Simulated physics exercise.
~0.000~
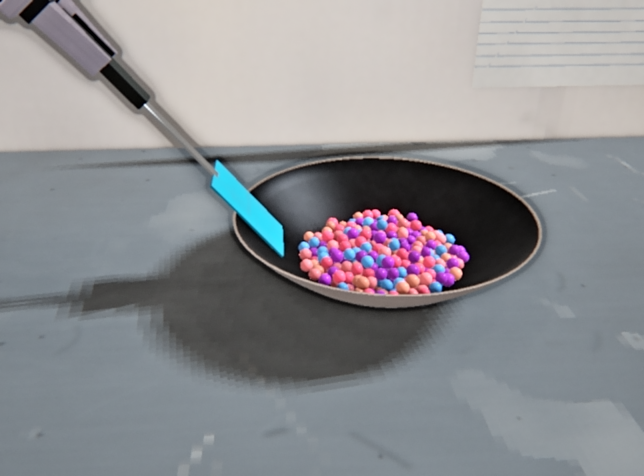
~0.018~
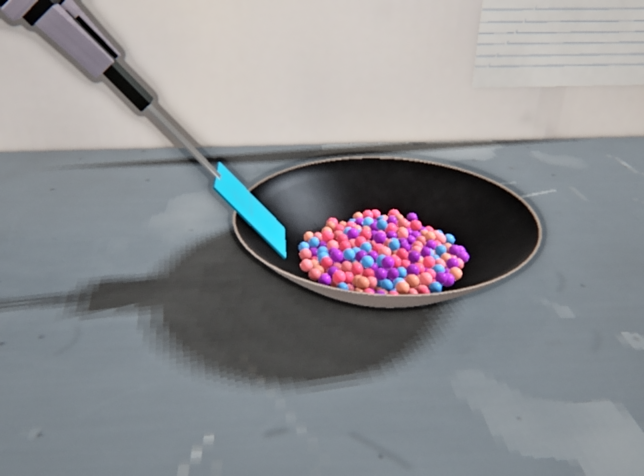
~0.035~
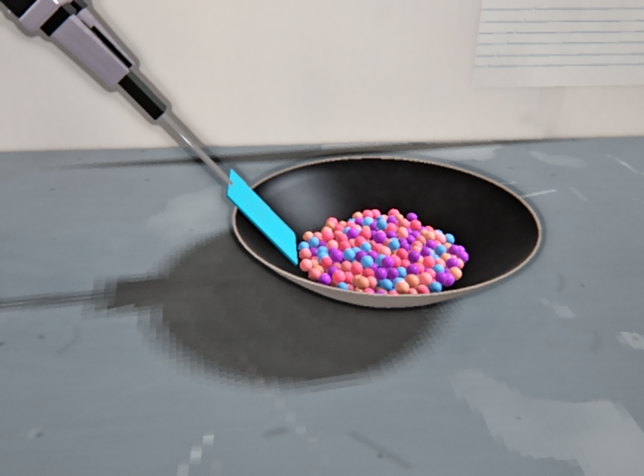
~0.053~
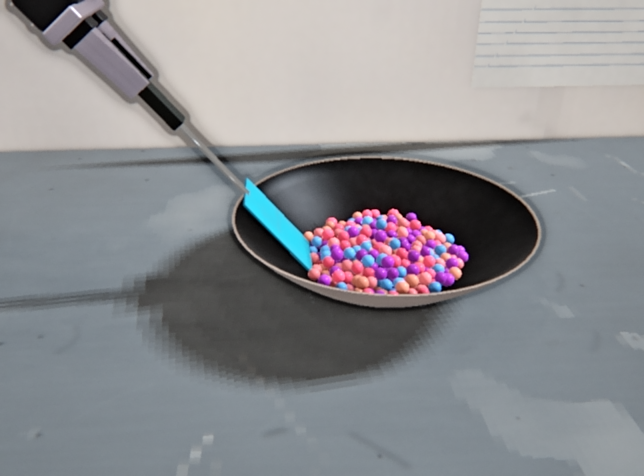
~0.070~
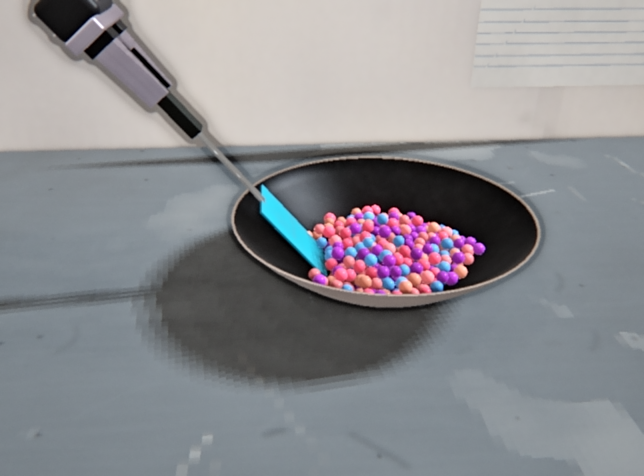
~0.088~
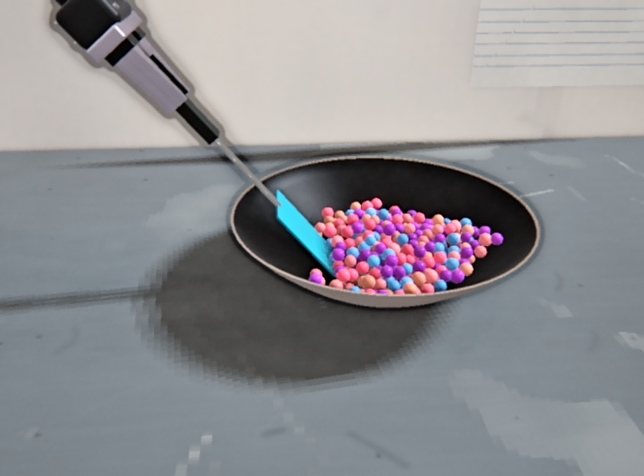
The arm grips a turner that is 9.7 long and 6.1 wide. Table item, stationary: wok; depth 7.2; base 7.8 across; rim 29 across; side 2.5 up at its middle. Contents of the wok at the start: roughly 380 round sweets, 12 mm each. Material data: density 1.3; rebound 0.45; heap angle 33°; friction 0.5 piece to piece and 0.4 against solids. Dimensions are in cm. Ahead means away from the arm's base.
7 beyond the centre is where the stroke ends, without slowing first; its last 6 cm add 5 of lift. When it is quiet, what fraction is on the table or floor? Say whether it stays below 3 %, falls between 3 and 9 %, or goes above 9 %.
It goes above 9 %.
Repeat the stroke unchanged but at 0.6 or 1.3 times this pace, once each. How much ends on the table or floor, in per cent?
Around 0 per cent and around 25 per cent.
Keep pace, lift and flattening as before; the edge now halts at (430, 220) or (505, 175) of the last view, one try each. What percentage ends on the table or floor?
Roughly 5 and 35 per cent.
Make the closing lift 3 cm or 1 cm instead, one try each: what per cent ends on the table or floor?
15 and 10 %.
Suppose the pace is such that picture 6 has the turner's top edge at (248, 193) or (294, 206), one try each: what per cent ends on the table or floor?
Try one roughly 0 per cent; try two roughly 25 per cent.
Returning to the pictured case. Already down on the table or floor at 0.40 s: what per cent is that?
Share at that moment: About 5 %.
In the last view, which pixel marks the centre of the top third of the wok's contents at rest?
The centre sits at about (462, 238).
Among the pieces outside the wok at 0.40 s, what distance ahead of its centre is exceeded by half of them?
Roughly 22 cm.
After 0.13 s, sloping 51°, highest piece 8 above the table; 379 in the wok.
After 0.17 s, sloping 51°, highest piece 9 above the table; 377 in the wok, 2 on the blade or in flight.
After 0.40 s, sloping 51°, highest piece 10 above the table; 313 in the wok, 18 on the table or floor, 48 on the blade or in flight.
After 1.45 s, sloping 51°, highest piece 7 above the table; 313 in the wok, 66 on the table or floor.
In the end, 313 in the wok, 66 on the table or floor. That is 17 % on the table or floor.
